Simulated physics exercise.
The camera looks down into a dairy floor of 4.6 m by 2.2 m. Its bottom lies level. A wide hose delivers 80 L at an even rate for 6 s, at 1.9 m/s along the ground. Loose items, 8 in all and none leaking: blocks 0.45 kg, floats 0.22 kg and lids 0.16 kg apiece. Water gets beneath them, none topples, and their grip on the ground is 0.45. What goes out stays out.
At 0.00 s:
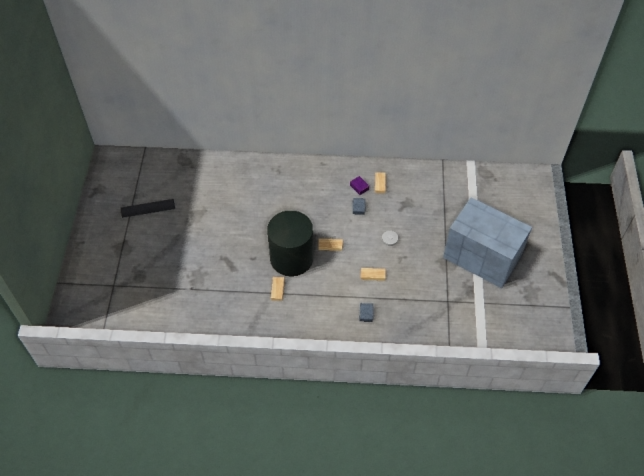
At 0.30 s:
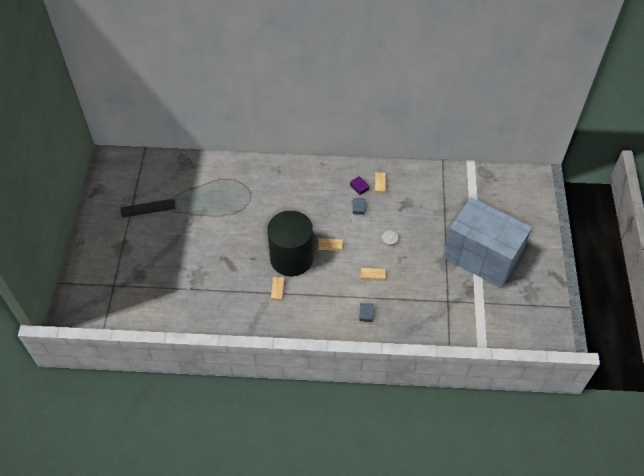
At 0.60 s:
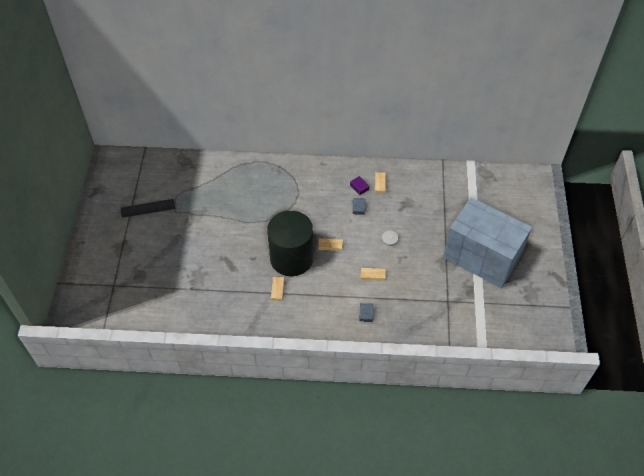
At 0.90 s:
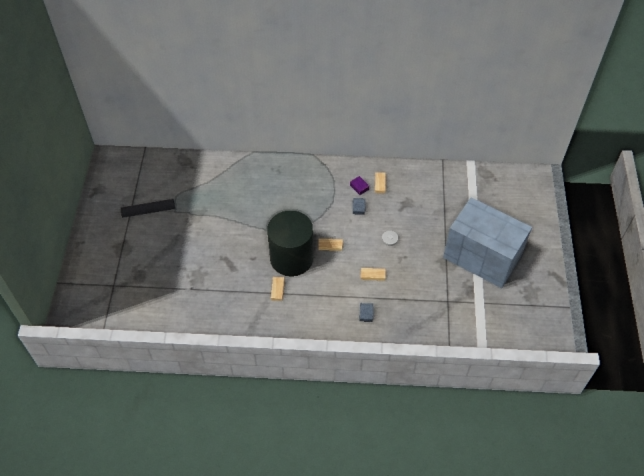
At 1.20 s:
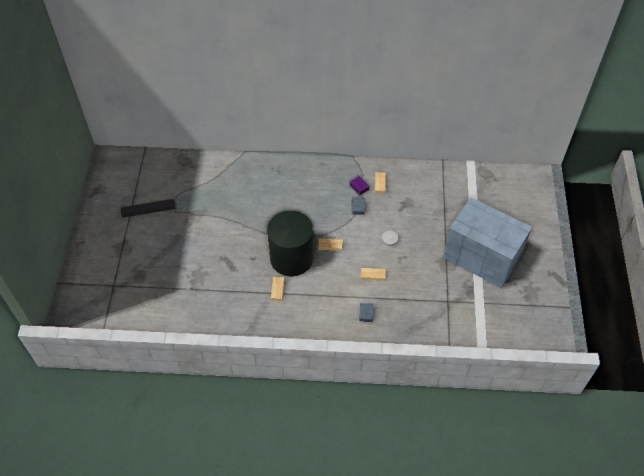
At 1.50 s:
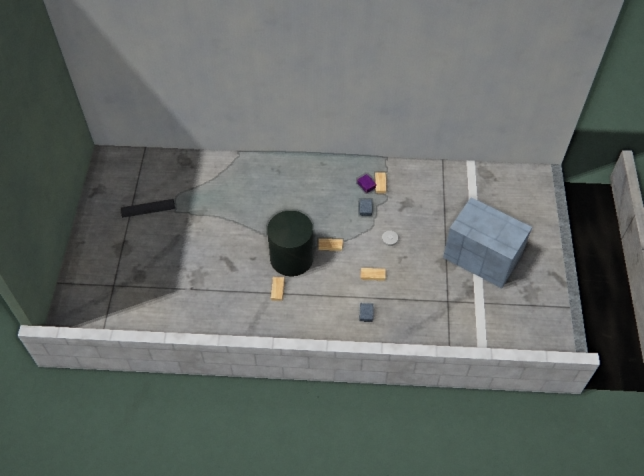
In this clip, clear water spreads rightward from a dark hose across a walled grey floor, passing behind a dark cylinder and reaching scattered small items, where a purple piece and a nearby blue-grey one shift slightly right.
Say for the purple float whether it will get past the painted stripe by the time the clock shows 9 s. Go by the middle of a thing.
The purple float passes.
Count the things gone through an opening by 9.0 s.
I count 1.
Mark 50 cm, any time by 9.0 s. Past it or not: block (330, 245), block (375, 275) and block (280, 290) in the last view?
In that order: Less, under, short of it.
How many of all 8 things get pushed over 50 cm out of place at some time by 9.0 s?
4 of them.
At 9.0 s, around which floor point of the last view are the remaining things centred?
At about (411, 277).
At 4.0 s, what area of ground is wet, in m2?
Some 3.5 m2.
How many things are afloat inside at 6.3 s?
At that moment 0.
After 2.1 s the purple float is near (375, 175), 0.2 m from its start, afloat; 0 of 8 are over the mark; 1 afloat.
After 4.0 s the purple float is near (492, 186), 1.3 m from its start, afloat; 1 of 8 are over the mark; 2 afloat.
After 6.3 s the purple float has gone out; 3 of 8 are over the mark; 0 afloat.
After 9.0 s the purple float has gone out; 3 of 8 are over the mark; 0 afloat.
